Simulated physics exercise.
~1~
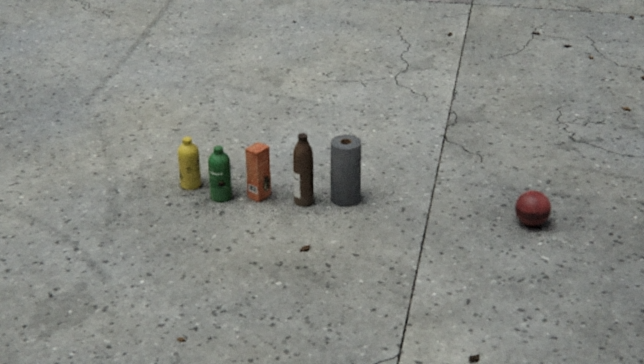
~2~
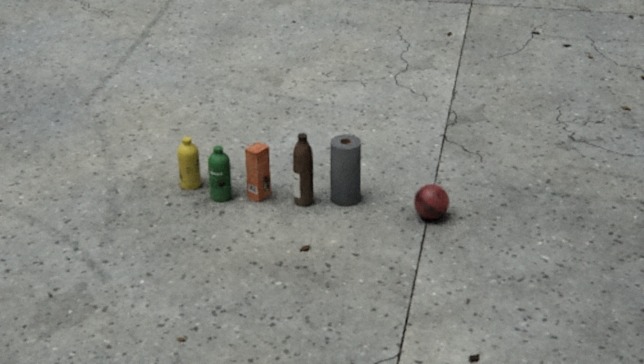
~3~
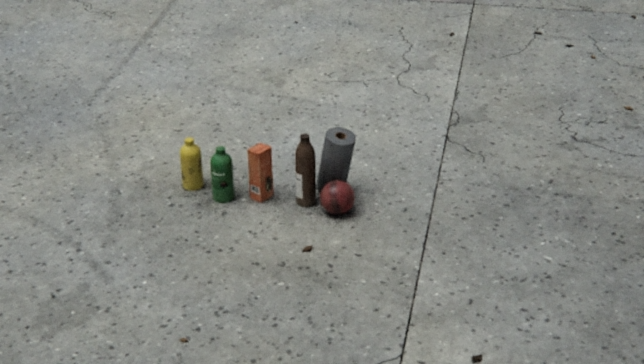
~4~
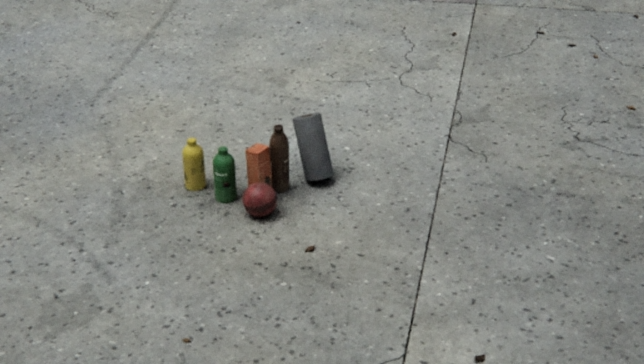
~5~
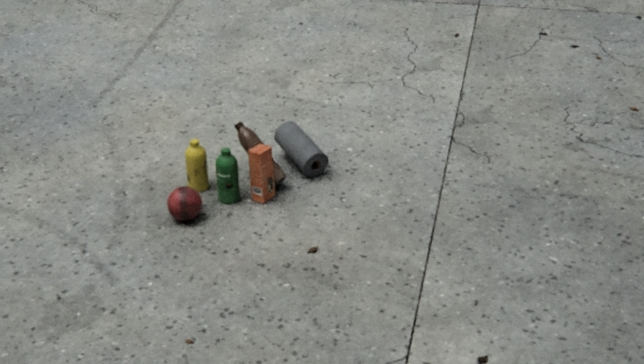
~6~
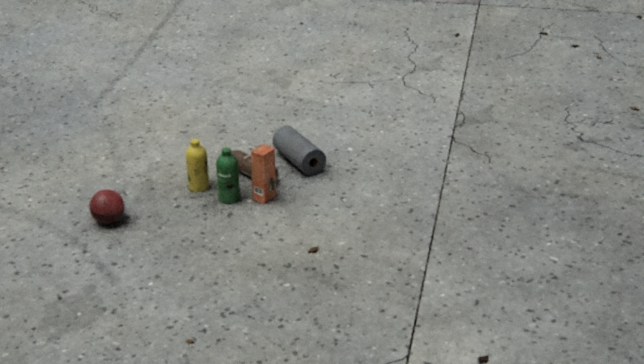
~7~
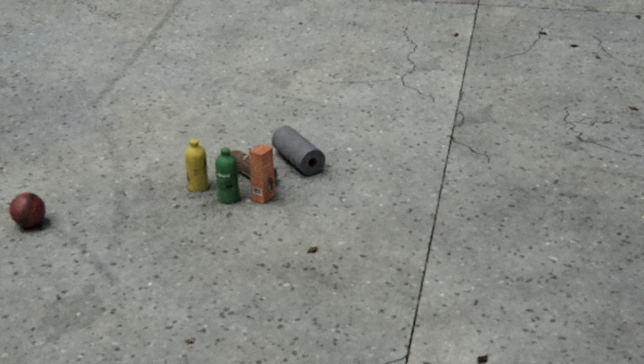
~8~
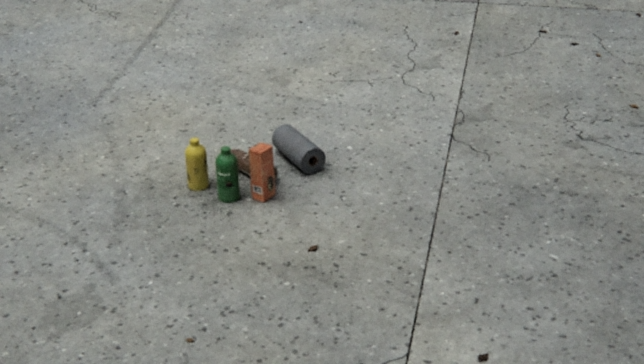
On a speckled concrete floor, a red ball rolls in from the right past a row of five upright objects, toppling the grey roll and then the brown bottle, and leaves at the left, while the orange carton, green bottle and yellow bottle remain standing.
